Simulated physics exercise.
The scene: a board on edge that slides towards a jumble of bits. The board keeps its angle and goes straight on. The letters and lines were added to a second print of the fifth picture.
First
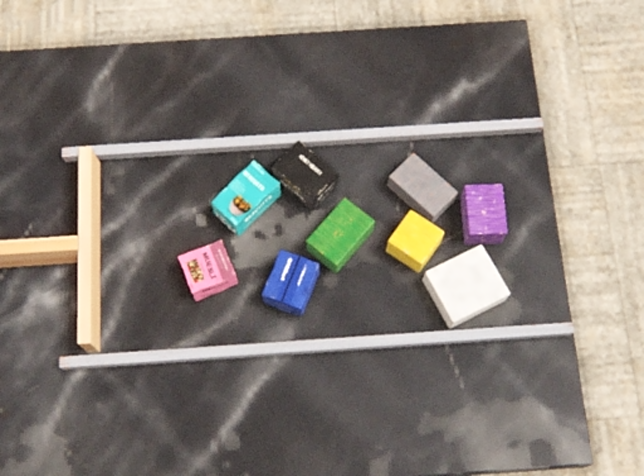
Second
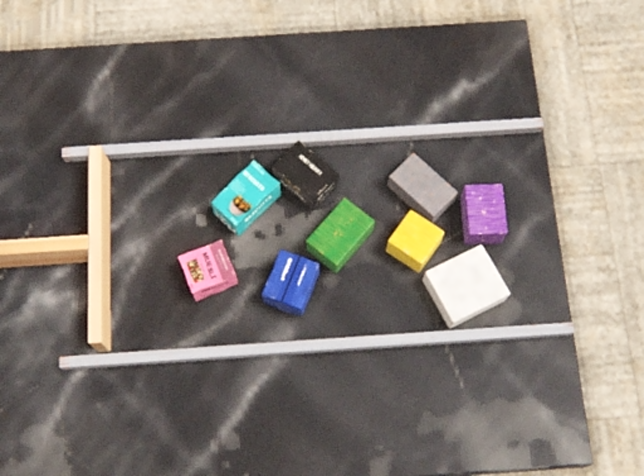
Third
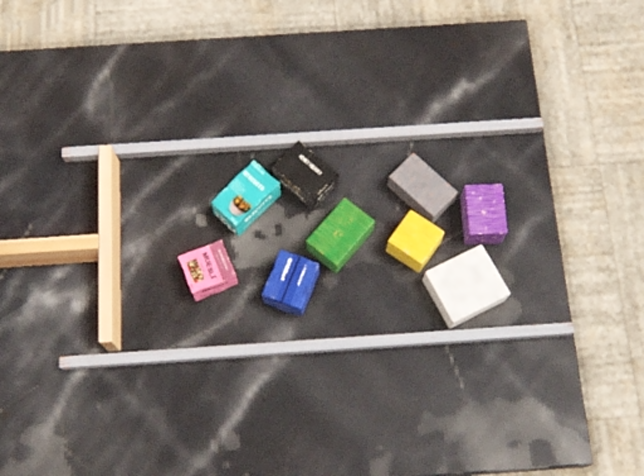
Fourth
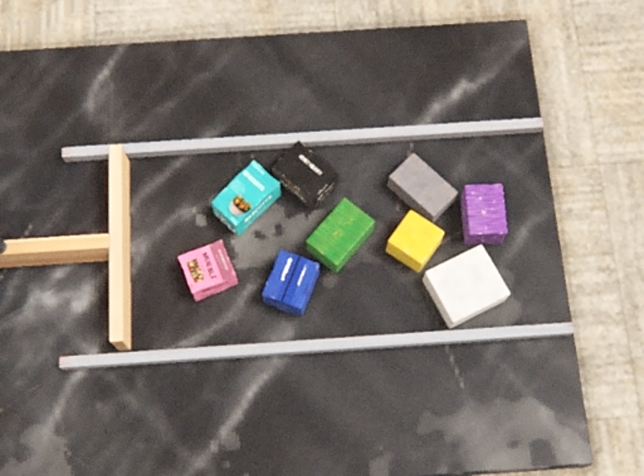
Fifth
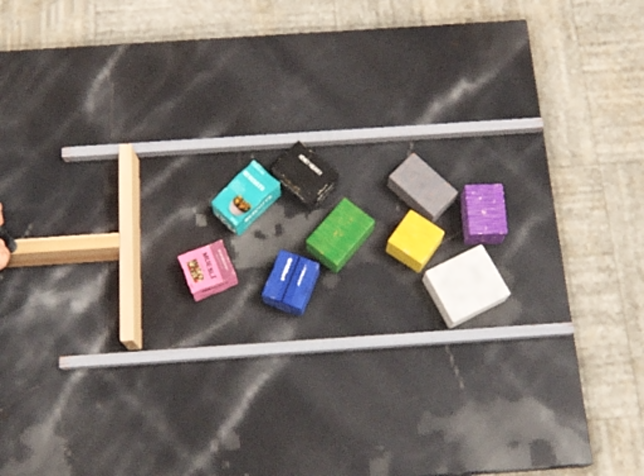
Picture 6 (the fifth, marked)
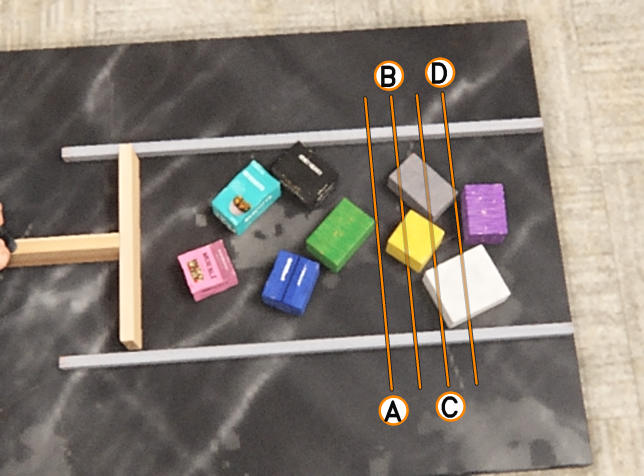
We see a wooden board on edge, fixed to a handle, slide slowly right between two grey rails towards a jumble of coloured blocks and packets, which stay still, as fingertips come into view on the handle at the left.
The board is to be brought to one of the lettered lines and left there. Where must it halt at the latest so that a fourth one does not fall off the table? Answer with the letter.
No farther than D.
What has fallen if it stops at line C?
It is the purple block.
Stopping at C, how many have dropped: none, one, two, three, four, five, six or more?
In all, one.
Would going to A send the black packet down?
By then, no.
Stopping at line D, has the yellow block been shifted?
By then, yes.
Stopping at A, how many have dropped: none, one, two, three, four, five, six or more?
The count is none.
On the marked copy, A at (378, 237); B at (405, 235); C at (432, 233); D at (459, 232).
Taking D. A third of the way, board (247, 231); black packet (321, 169); blue box (327, 290).
Two thirds of the way, board (366, 224); purple block (505, 212); white block (505, 290).
When it is over, board (459, 218); purple block over the edge; white block over the edge; two fallen.
As for the rest, A is within the limit but short; B is within the limit but short; C is within the limit but short.
